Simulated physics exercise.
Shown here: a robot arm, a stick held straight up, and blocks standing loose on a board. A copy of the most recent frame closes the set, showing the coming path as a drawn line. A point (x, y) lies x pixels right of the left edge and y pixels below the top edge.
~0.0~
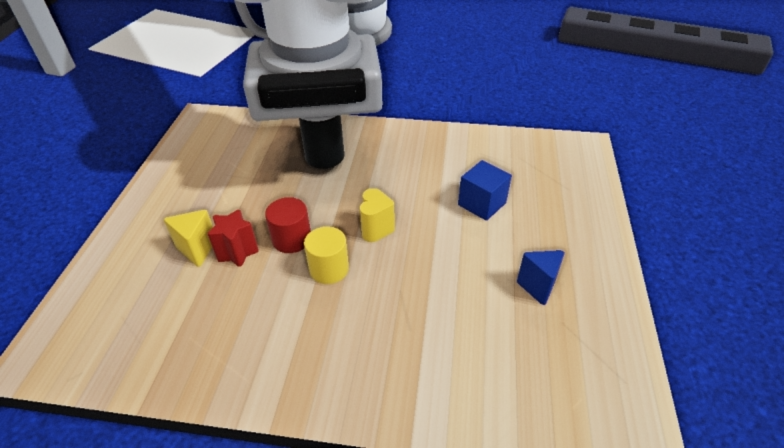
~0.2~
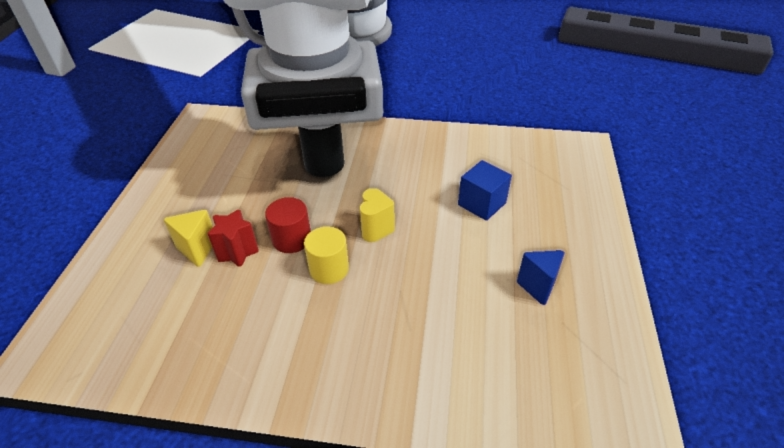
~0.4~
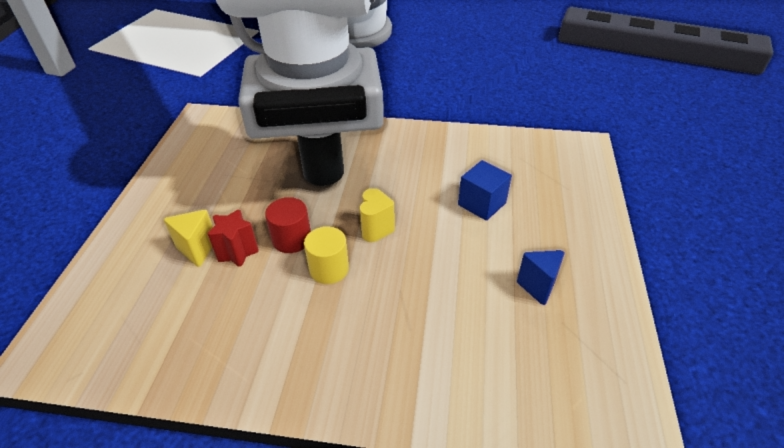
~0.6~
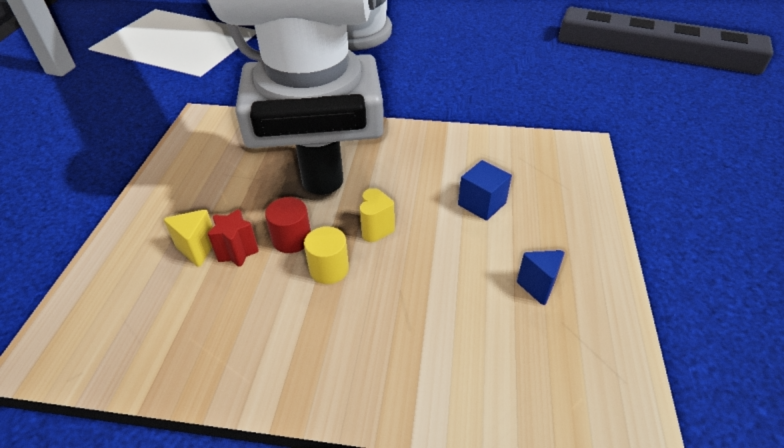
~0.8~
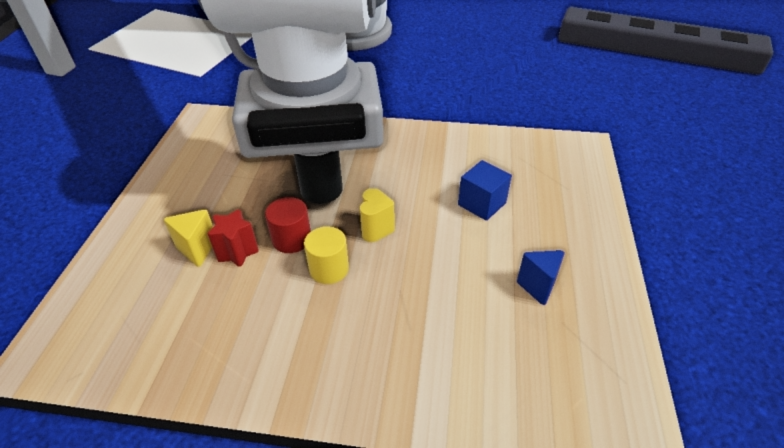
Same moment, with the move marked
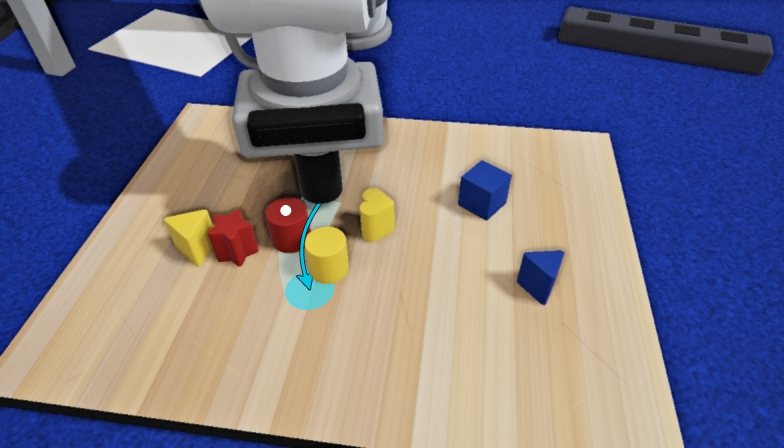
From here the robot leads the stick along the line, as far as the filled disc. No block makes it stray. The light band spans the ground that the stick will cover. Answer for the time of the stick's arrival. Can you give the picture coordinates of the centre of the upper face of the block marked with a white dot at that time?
About (251, 257).
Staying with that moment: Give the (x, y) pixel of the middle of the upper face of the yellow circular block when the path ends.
For the centre of its top, I'd go with (351, 267).
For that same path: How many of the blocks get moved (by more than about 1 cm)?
That push would leave two blocks displaced by more than about 1 cm.
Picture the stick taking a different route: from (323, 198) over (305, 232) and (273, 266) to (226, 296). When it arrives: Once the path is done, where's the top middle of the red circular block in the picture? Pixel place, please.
I think it will end close to (171, 299).
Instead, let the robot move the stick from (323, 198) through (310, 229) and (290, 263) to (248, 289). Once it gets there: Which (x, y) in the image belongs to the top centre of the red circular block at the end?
I'd expect the centre of its top face to be at (188, 273).
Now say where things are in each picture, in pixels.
Tip of the stick (325, 157), middles of tops, red star-shaped block (228, 224), red circular block (286, 210), yellow circular block (325, 241), in the first picture.
Stick (325, 165), nothing pushed, in the second picture.
Stick (324, 173), nothing pushed, in the third picture.
Stick (323, 181), nothing pushed, in the fourth picture.
Stick (322, 190), red star-shaped block (228, 224), red circular block (286, 210), yellow circular block (325, 241), in the fifth picture.
The line goes from (323, 198) through (307, 225) and (302, 256) to (310, 290); the dot is on the red circular block.
What follows on the original path. One third of the way, stick (305, 218); red circular block (274, 225).
Two thirds of the way, stick (300, 248); red circular block (255, 250); yellow circular block (330, 248).
At the end, stick (308, 282); red star-shaped block unmoved; red circular block (251, 257); yellow circular block (351, 267).
